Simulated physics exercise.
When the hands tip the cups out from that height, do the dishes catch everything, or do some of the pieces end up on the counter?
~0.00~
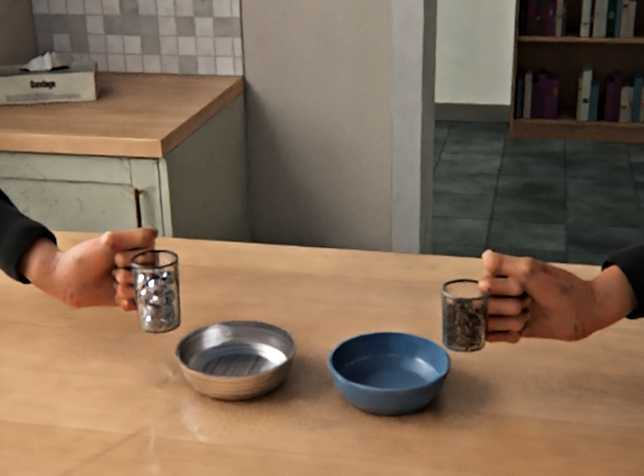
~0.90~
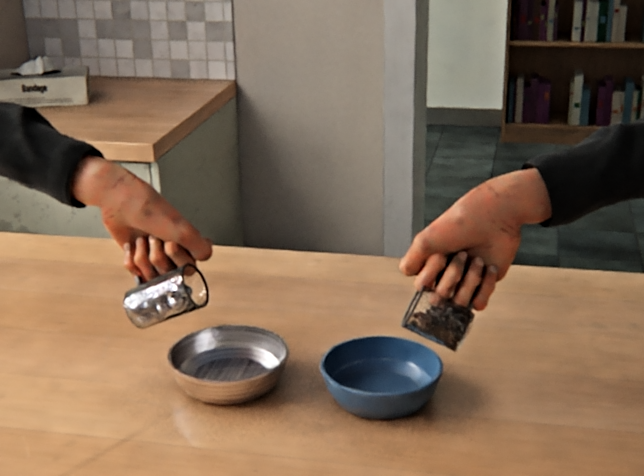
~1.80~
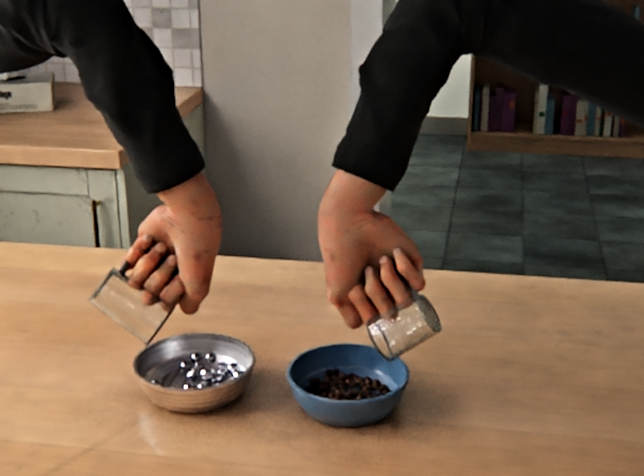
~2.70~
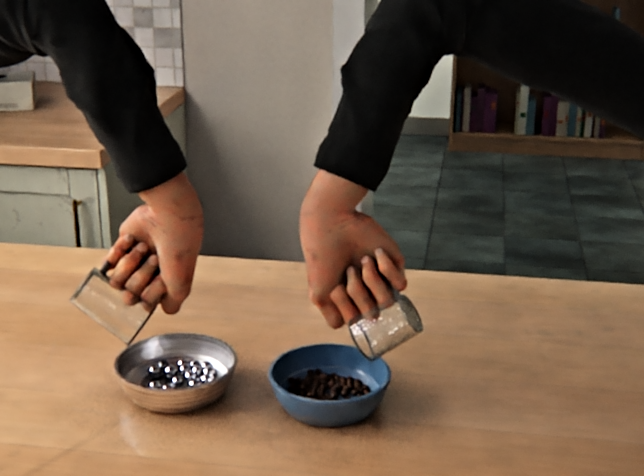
Both dishes catch everything. The silvery pieces all end up in the metallic dish on the left, and the dark brown bits all end up in the blue dish on the right.
On a wooden counter in a home, with a tiled wall at the left and a bookshelf behind at the right, two hands hold clear cups beside a pair of low dishes. The left cup holds shiny silvery pieces, and the right one holds small dark brown bits. The hands swing inward and tip the cups onto their sides, then turn them over above the dishes as the view drifts slightly right. The silvery pieces drop into the metallic dish and the brown bits into the blue one. Finally, both loads rest inside their dishes, with nothing scattered on the counter, while the hands still hold the emptied cups tilted above.
